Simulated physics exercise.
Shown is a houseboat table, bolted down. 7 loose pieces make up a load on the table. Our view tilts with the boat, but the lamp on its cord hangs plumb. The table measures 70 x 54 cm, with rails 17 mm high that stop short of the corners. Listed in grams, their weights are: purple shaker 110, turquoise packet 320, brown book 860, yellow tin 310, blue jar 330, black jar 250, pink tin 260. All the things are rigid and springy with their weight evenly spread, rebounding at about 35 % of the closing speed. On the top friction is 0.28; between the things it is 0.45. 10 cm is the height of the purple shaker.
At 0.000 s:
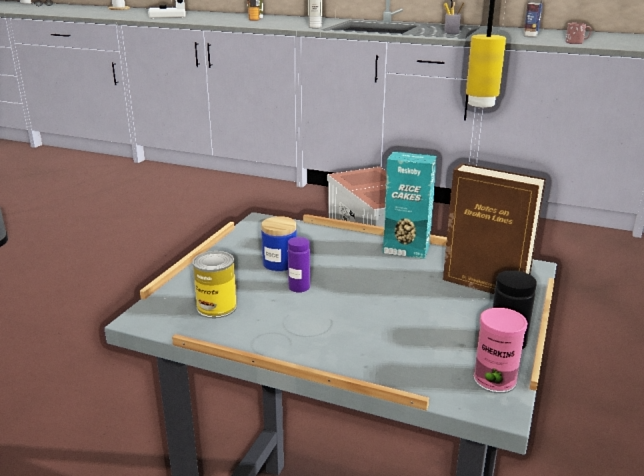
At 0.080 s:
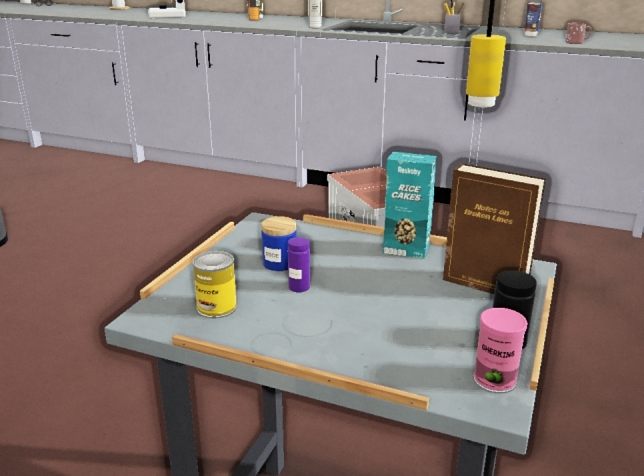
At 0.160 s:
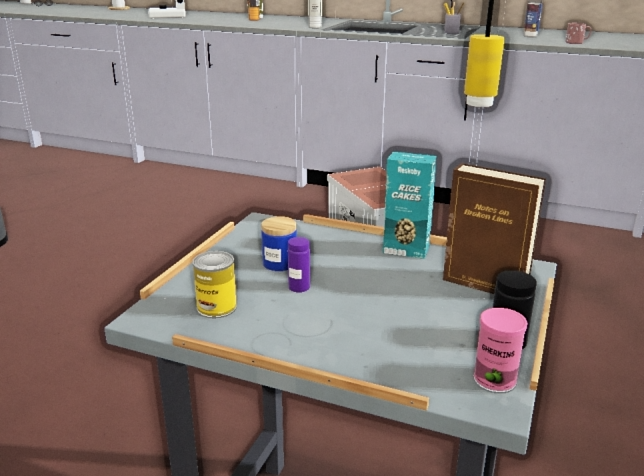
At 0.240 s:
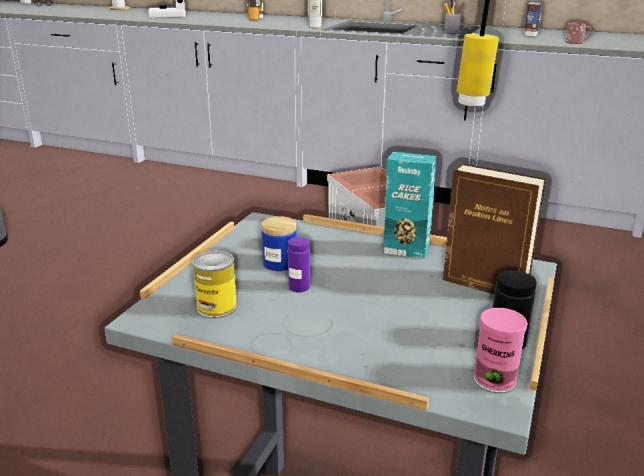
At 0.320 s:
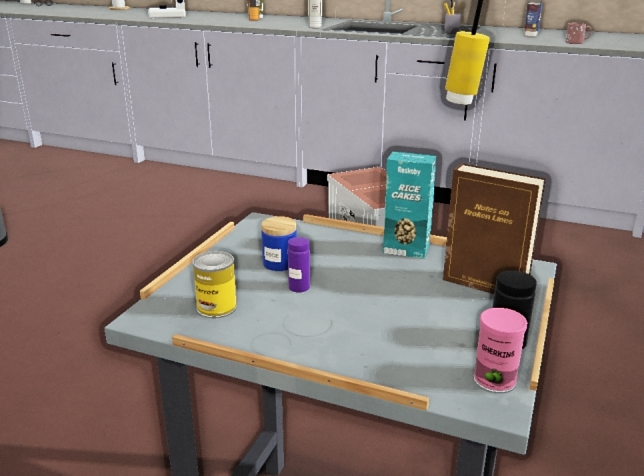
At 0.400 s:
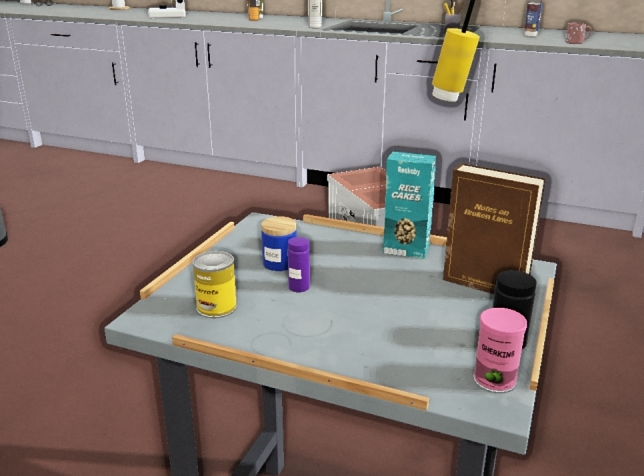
A table holding seven containers, boxes and books stays still while a hanging yellow lamp swings left.
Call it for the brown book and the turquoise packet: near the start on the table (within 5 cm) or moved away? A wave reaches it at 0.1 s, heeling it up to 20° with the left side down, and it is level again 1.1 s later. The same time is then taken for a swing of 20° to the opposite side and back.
Brown book: Near the start, turquoise packet: Near the start.
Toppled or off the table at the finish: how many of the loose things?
Total count: 0.
Around 0.80 s, boat heeled 17°, left side down; brown book shifted 3 cm near (476, 230); turquoise packet shifted 3 cm near (396, 203); purple shaker shifted 3 cm.
Around 1.60 s, boat heeled 17°, right side down; turquoise packet shifted 6 cm near (384, 202); brown book shifted 5 cm near (463, 227); purple shaker shifted 5 cm.
Around 2.00 s, boat heeled 11°, right side down.
Finally (2.8 s), all 7 still in place (within 5 cm). Final places as that camera would see them, brown book near (491, 232), turquoise packet near (410, 206).
